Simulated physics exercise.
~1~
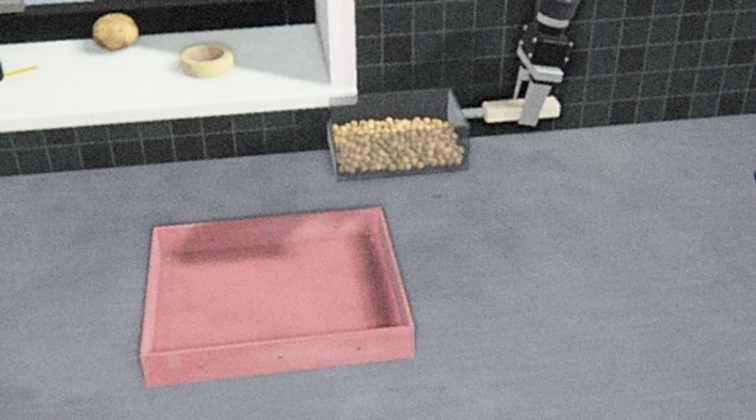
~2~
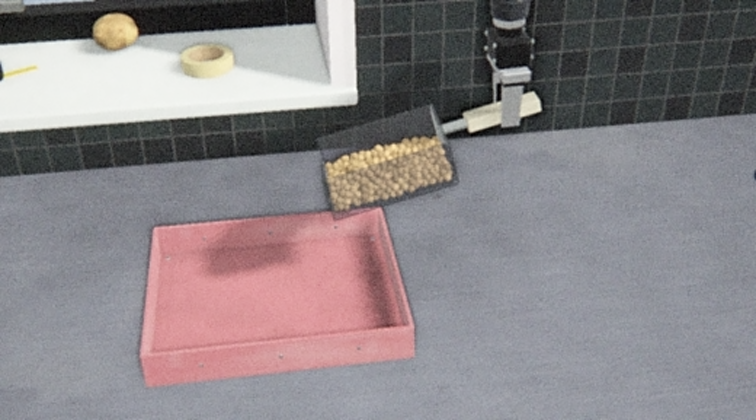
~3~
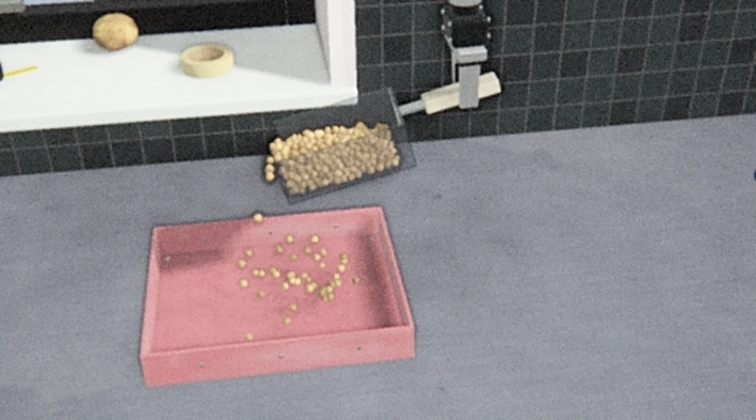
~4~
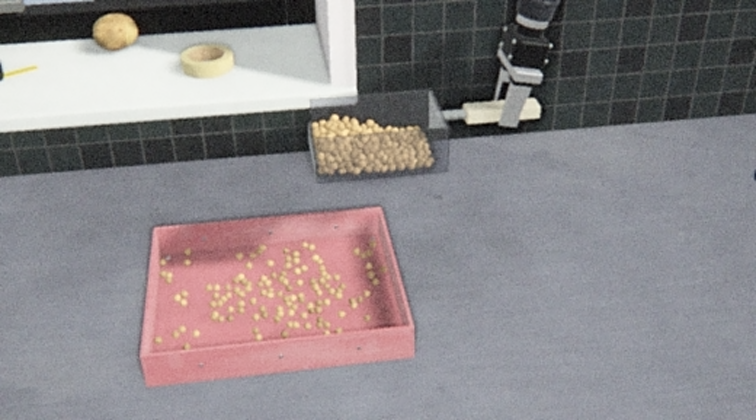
At first, a robotic arm holds a clear, open box full of dried chickpeas by its handle, up near the dark tiled wall, while an empty pink tray sits on the grey counter. The arm brings the box a little lower and tilts it toward the tray. It then shifts the box left, still tilted, and chickpeas spill over the edge and scatter across the tray. Finally, the arm levels the box and moves it back to the right. Most of the chickpeas remain in the box, while a smaller share lies spread over the tray's floor.
